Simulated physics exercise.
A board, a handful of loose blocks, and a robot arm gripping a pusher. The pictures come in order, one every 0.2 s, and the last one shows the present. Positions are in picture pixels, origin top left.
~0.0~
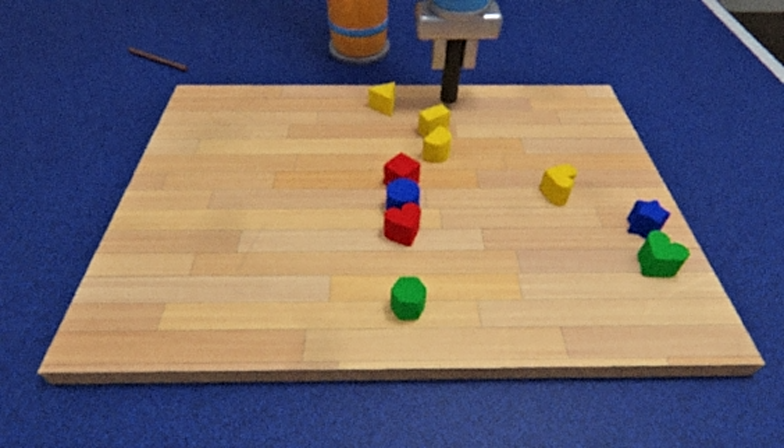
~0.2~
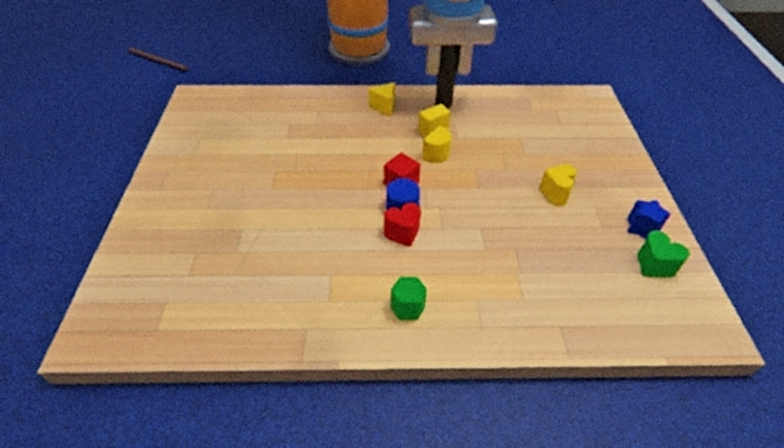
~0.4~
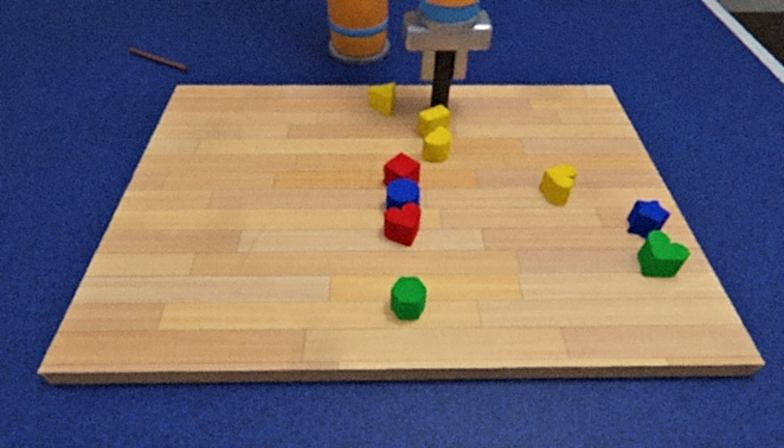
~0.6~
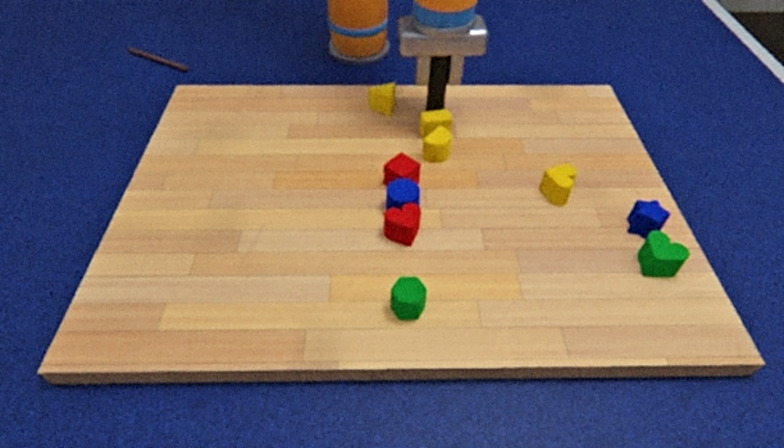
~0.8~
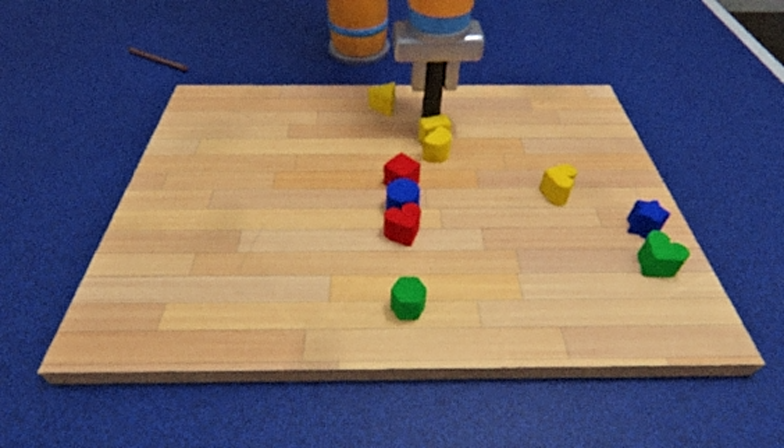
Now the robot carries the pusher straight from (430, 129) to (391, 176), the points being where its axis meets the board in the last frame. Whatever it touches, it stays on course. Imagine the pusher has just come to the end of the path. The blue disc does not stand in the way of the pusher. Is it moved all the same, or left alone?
My prediction: It moves.
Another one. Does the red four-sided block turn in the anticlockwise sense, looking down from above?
Short answer: Yes.
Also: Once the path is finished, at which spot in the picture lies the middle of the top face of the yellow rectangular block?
My estimate: (436, 131).
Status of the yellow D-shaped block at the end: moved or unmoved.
It travels a centimetre or more.
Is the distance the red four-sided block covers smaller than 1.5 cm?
My answer is no.
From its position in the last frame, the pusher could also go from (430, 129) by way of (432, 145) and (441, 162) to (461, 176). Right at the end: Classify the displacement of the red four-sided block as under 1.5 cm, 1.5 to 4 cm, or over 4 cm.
The answer is under 1.5 cm.
The first path, step by step. One third of the way, pusher (418, 137); yellow rectangular block (437, 130), turned 25° anticlockwise; yellow D-shaped block (445, 142).
Two thirds of the way, pusher (405, 153); yellow rectangular block (436, 131), turned 35° anticlockwise; yellow D-shaped block (447, 144).
At the end, pusher (391, 169); red four-sided block (402, 173), turned 40° anticlockwise; blue disc (406, 195); yellow rectangular block (436, 131), turned 35° anticlockwise; yellow D-shaped block (447, 144).
